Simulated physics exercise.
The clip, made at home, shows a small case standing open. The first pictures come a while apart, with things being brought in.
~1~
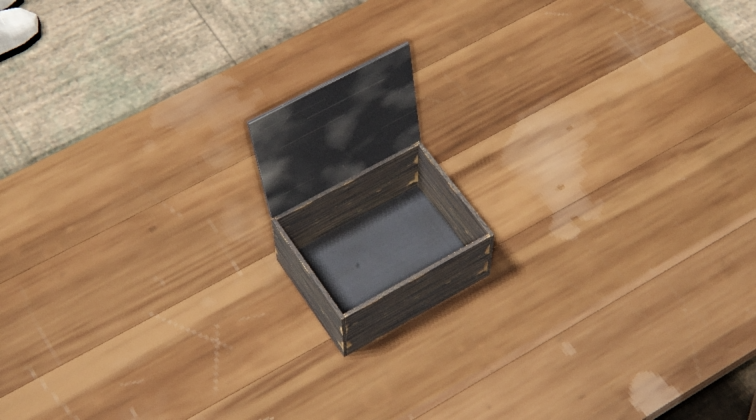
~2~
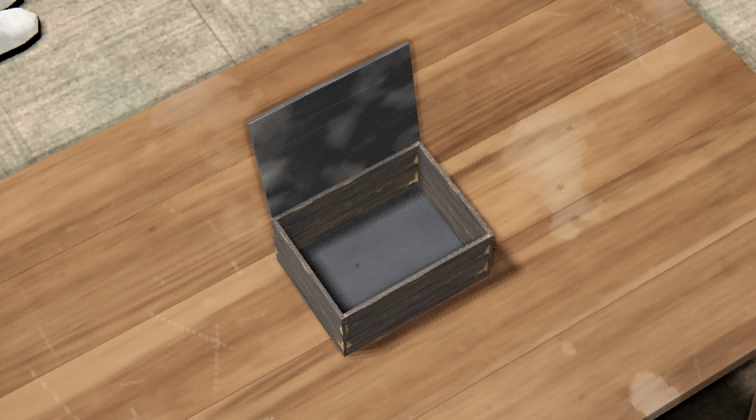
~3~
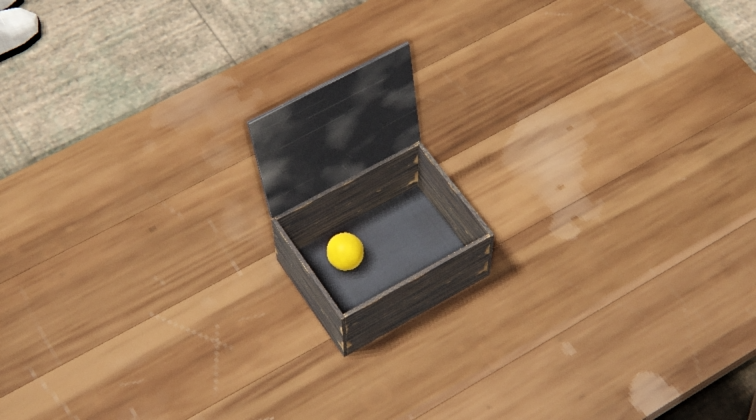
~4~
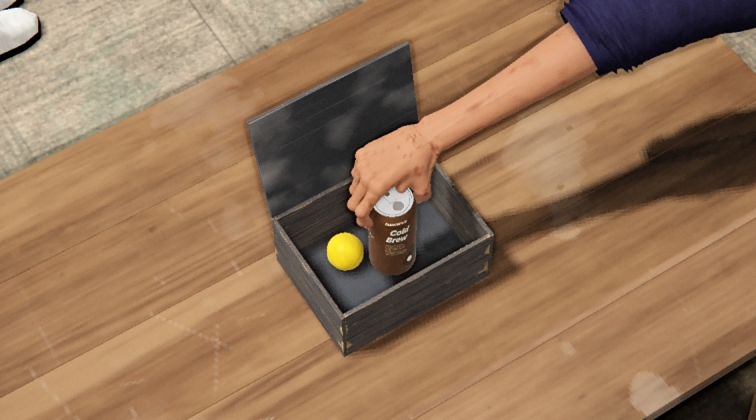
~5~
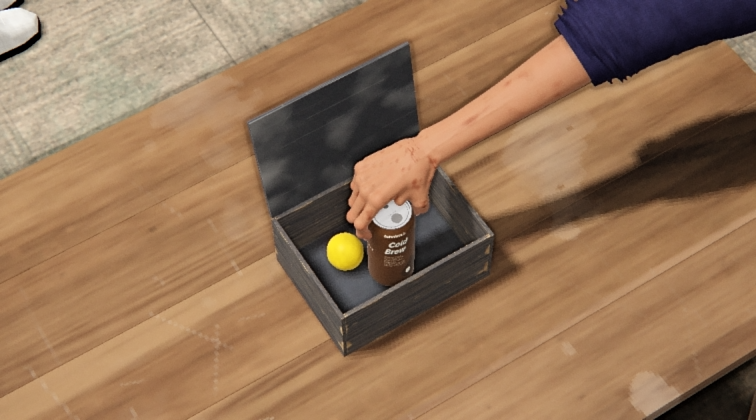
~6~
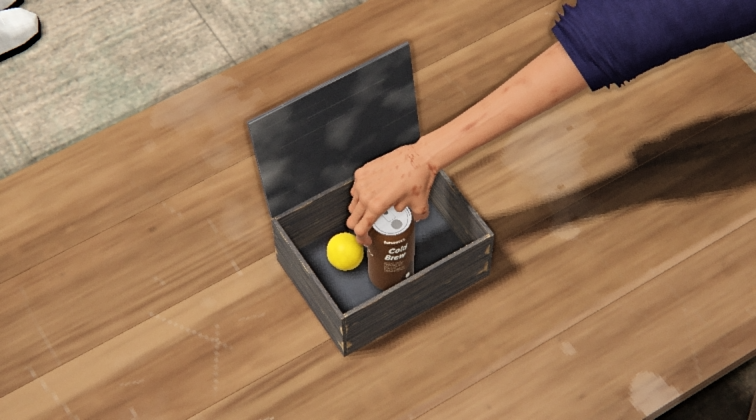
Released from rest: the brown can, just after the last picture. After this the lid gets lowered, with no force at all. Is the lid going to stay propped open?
In the end, the box is left open.
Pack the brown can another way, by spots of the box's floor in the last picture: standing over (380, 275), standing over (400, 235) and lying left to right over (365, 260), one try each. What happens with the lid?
Going through the three tries, the lid hangs open, then hangs open, then settles all the way.
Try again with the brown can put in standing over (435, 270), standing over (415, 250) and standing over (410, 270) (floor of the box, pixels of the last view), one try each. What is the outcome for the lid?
Attempt one, it is left gaping; attempt two, it is left gaping; attempt three, it is left gaping.
Then, 1.10 s after the last picture, lid starting down.
Then, 1.40 s after the last picture, lid 73° above the rim.
Then, 1.60 s after the last picture, lid 56° above the rim.
Then, 1.80 s after the last picture, lid 34° above the rim.
At rest, lid 33° above the rim; both in place. Seen from the same camera at the end, brown can near (391, 248).
